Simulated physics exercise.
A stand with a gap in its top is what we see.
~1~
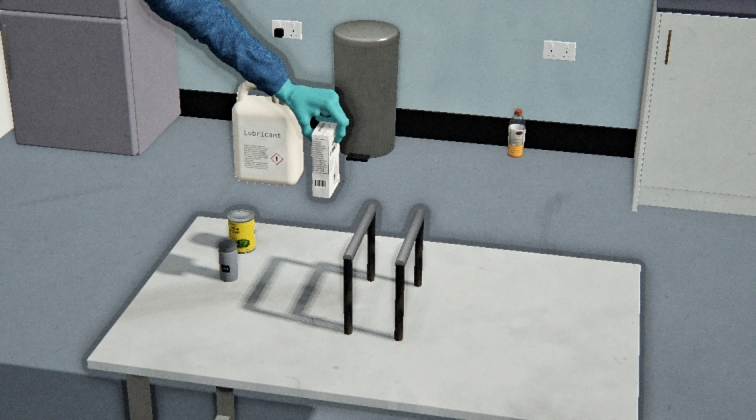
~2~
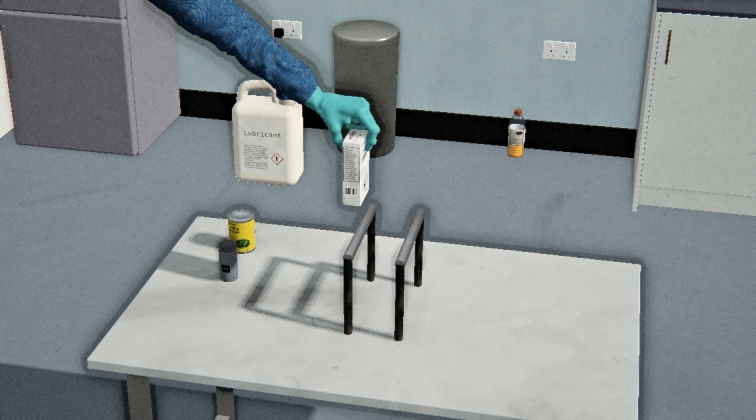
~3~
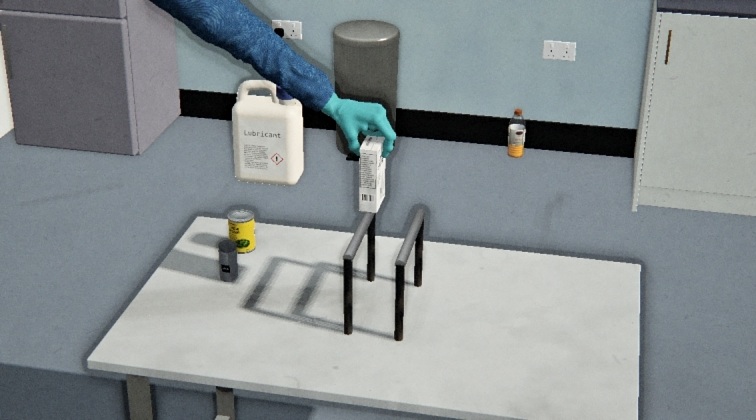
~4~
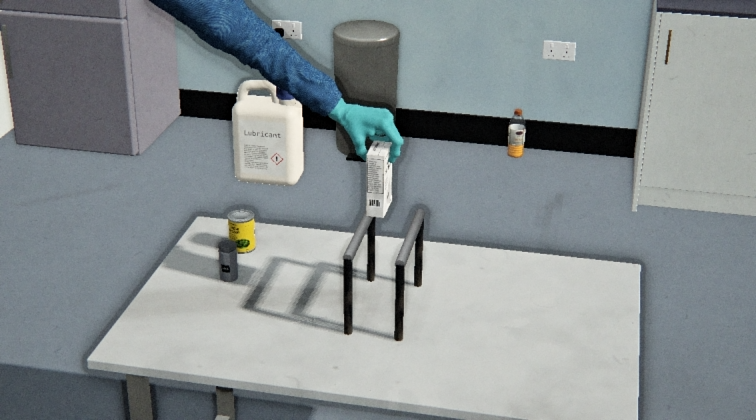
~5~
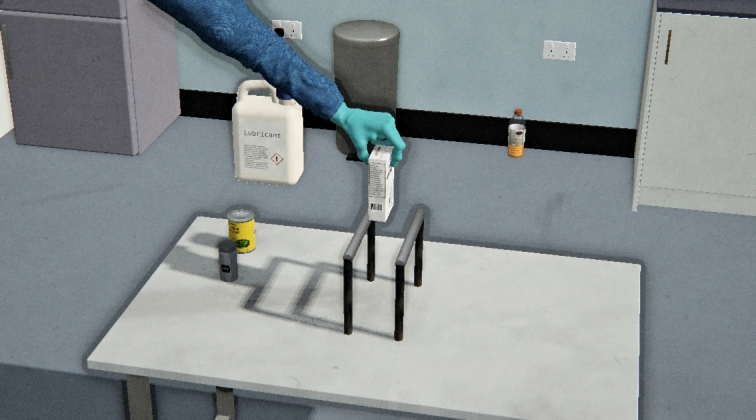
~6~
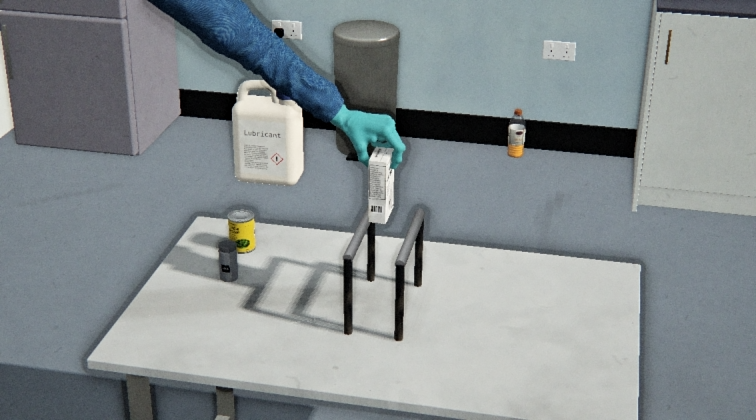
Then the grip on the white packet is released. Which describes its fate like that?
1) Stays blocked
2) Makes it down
Makes it down (2).
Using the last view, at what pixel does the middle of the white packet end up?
End position, last frame: About (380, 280).
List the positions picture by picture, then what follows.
The first picture shows on its way; white packet (326, 159); yellow tin (242, 232).
The second picture shows on its way; white packet (356, 167); yellow tin (242, 232).
The third picture shows on its way; white packet (373, 173); yellow tin (242, 232).
The fourth picture shows on its way; white packet (379, 178); yellow tin (242, 232).
The fifth picture shows held still over the gap; white packet (381, 182); yellow tin (242, 232).
The sixth picture shows held still over the gap; white packet (381, 184); yellow tin (242, 232).
Then, 0.20 s on from there, white packet shifted a little near (381, 204).
Then, 0.30 s on from there, white packet shifted well along near (380, 260).
Then, 0.40 s on from there, white packet shifted well along near (380, 275).
In the end, moved from the start, white packet; the other 2 unmoved. At the end, from the last picture's camera, white packet near (380, 280). The packet reaches the table.
